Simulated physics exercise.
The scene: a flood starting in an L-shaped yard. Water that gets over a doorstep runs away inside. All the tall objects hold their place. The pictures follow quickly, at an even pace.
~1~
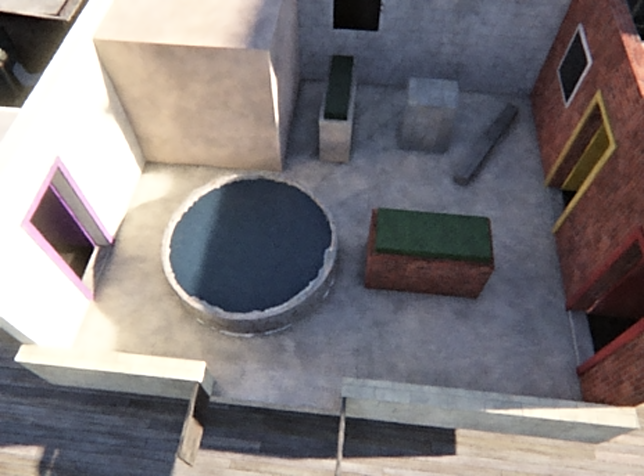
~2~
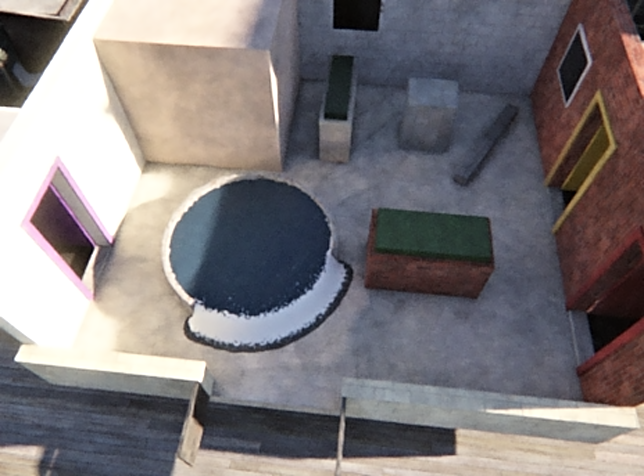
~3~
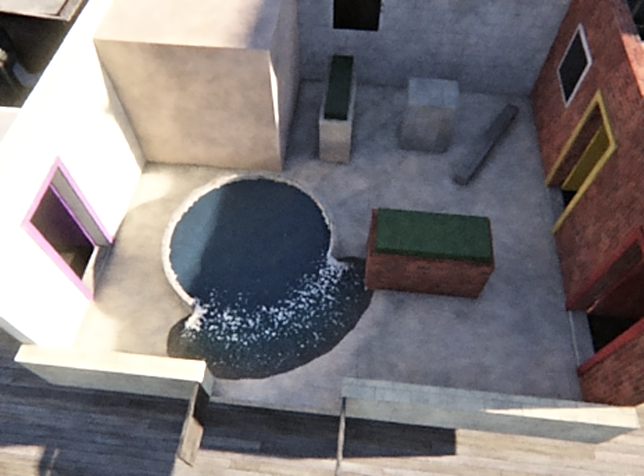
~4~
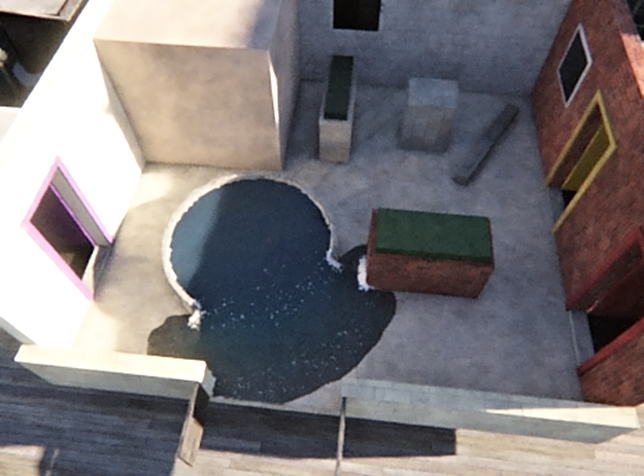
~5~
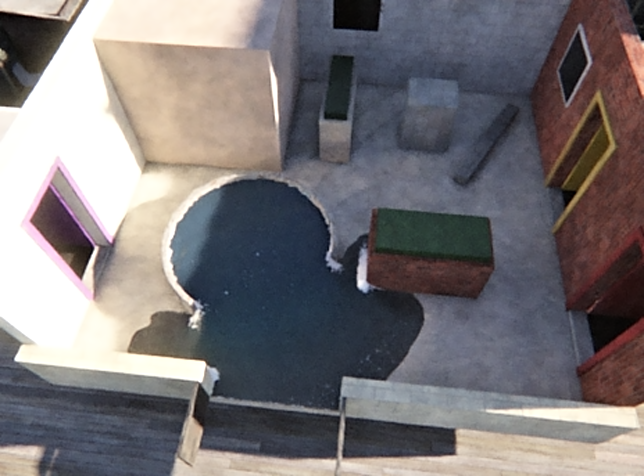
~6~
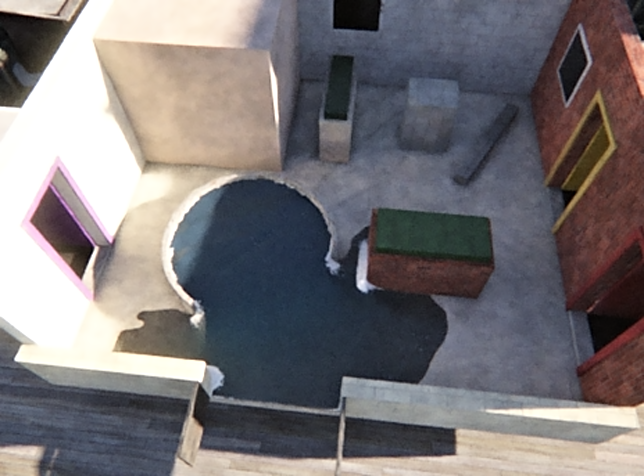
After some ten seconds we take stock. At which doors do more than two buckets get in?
One by one: The purple door holds within the limit; the red door floods; the yellow door holds within the limit.
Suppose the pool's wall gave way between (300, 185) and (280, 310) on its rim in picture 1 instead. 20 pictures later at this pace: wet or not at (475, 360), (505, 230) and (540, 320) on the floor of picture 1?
In turn: Wet, awash, flooded.
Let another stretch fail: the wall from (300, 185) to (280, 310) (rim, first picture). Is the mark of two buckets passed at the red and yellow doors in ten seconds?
In short: Red door floods; yellow door lets more in.
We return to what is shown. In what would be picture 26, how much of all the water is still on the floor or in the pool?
I make it 64 per cent.
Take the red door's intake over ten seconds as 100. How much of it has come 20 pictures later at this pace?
About 40 per cent.
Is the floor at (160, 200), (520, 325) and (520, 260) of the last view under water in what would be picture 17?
As listed: Free of water, under water, not flooded.
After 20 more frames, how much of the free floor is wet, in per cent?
Close to 45 %.
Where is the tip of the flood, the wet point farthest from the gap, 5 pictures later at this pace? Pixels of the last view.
I would point to (550, 415).
A moment on, water covers 30 % of the floor; the purple door not reached, the red door not reached, the yellow door not reached.
Next, water covers 35 % of the floor; the purple door wet at the sill, nothing in, the red door wet at the sill, nothing in, the yellow door not reached.
Then, water covers 45 % of the floor; the purple door under two buckets in, the red door over two buckets in, the yellow door wet at the sill, nothing in.
Later, water covers 60 % of the floor; the purple door under two buckets in, the red door far over two buckets in, the yellow door wet at the sill, nothing in.
In the end, water covers 90 % of the floor; the purple door under two buckets in, the red door far over two buckets in, the yellow door wet at the sill, nothing in.
